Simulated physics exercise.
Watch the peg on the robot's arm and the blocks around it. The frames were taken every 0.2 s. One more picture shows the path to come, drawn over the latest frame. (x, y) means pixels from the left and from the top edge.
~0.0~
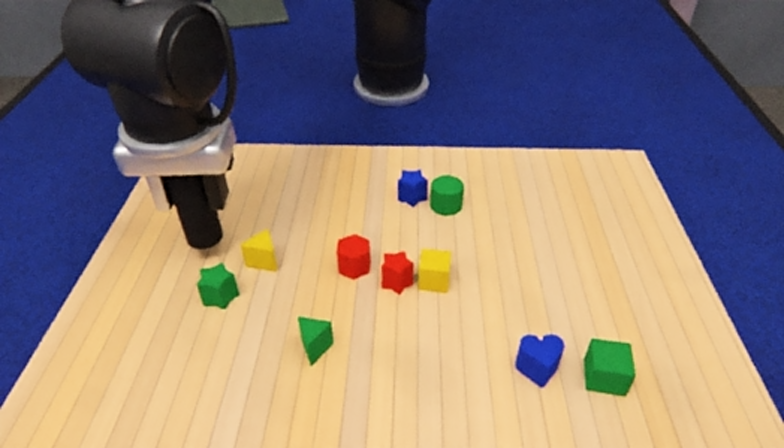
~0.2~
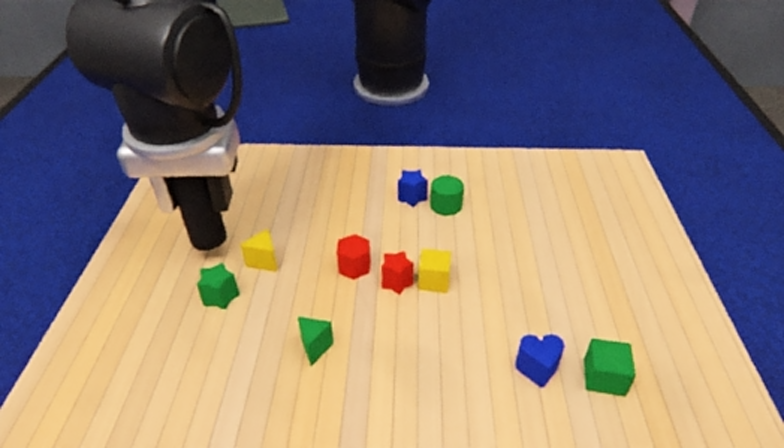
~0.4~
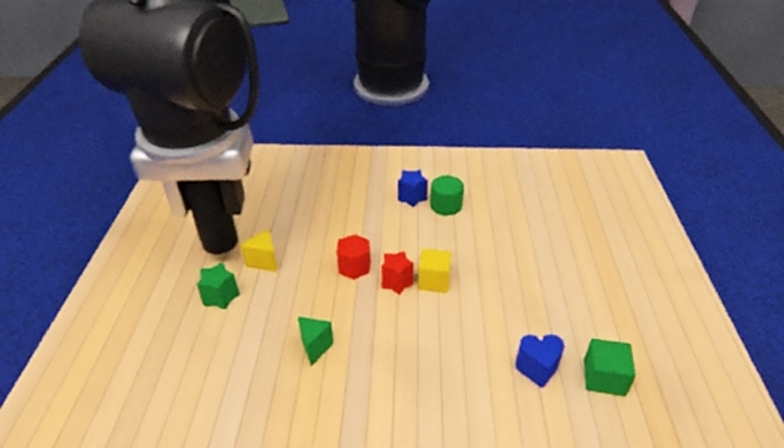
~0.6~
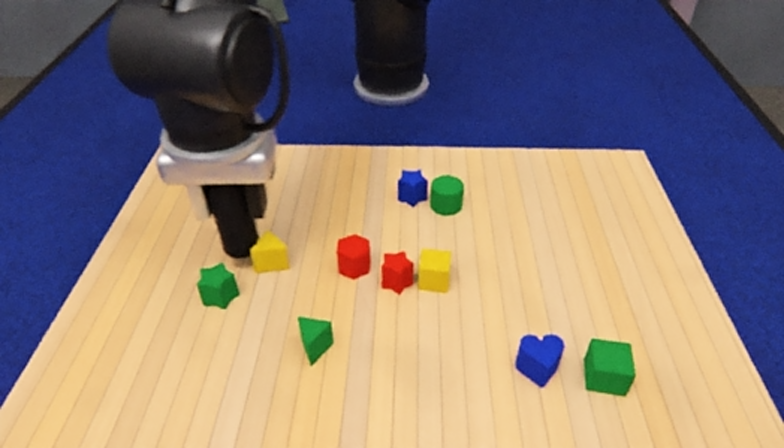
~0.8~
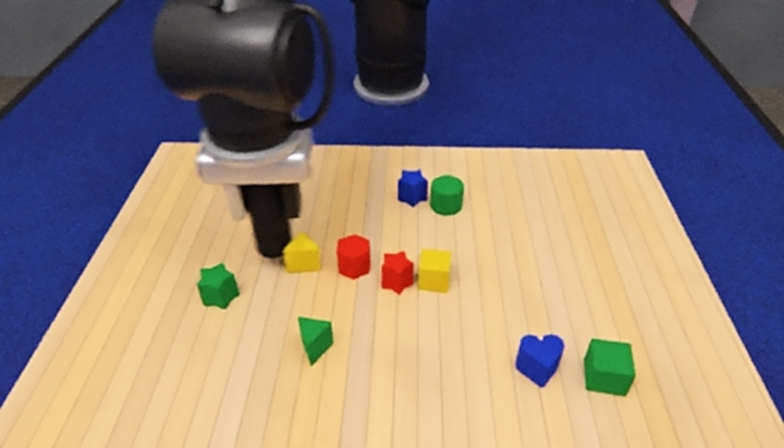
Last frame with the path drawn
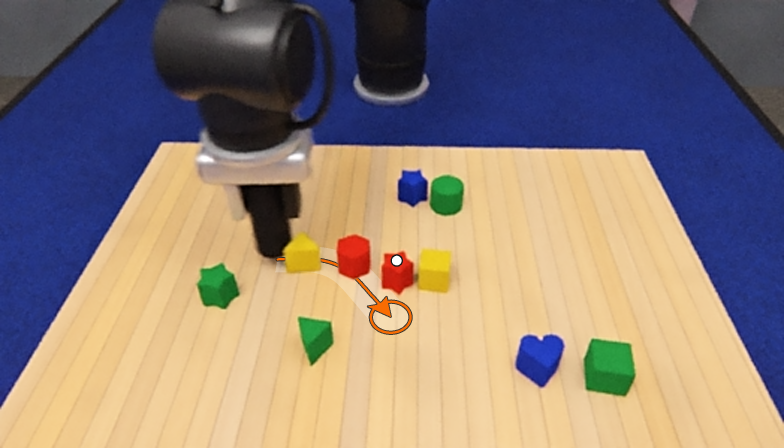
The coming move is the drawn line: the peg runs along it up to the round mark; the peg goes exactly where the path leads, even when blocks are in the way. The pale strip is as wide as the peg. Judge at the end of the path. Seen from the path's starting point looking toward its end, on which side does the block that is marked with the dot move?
Well, taking the path from its start to its end as straight ahead, the block that is marked with the dot moves to the left.
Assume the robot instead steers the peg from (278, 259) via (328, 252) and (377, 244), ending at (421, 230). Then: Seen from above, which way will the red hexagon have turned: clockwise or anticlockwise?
It rotates counterclockwise.
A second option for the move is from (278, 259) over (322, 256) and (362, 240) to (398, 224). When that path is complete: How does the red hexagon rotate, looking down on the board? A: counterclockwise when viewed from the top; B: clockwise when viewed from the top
Option A.
Path on the board, from (278, 259) via (326, 261) and (361, 284), ending at (391, 317); the dot is on the red star-shaped block.
On the path given first. One third of the way, peg (326, 248); yellow triangular piece (346, 253), turned 25° clockwise; red hexagon (375, 248), turned 45° anticlockwise; red star-shaped block (401, 261), turned 15° clockwise.
Two thirds of the way, peg (361, 271); yellow triangular piece (376, 283), turned 30° clockwise; red hexagon (399, 261), turned 100° anticlockwise; red star-shaped block (428, 269), turned 15° clockwise; yellow square piece (455, 261), turned 20° anticlockwise.
At the end, peg (391, 303); yellow triangular piece (404, 319), turned 45° clockwise; red hexagon (425, 283), turned 140° anticlockwise; red star-shaped block (456, 277), turned 20° anticlockwise; yellow square piece (471, 258), turned 55° anticlockwise.
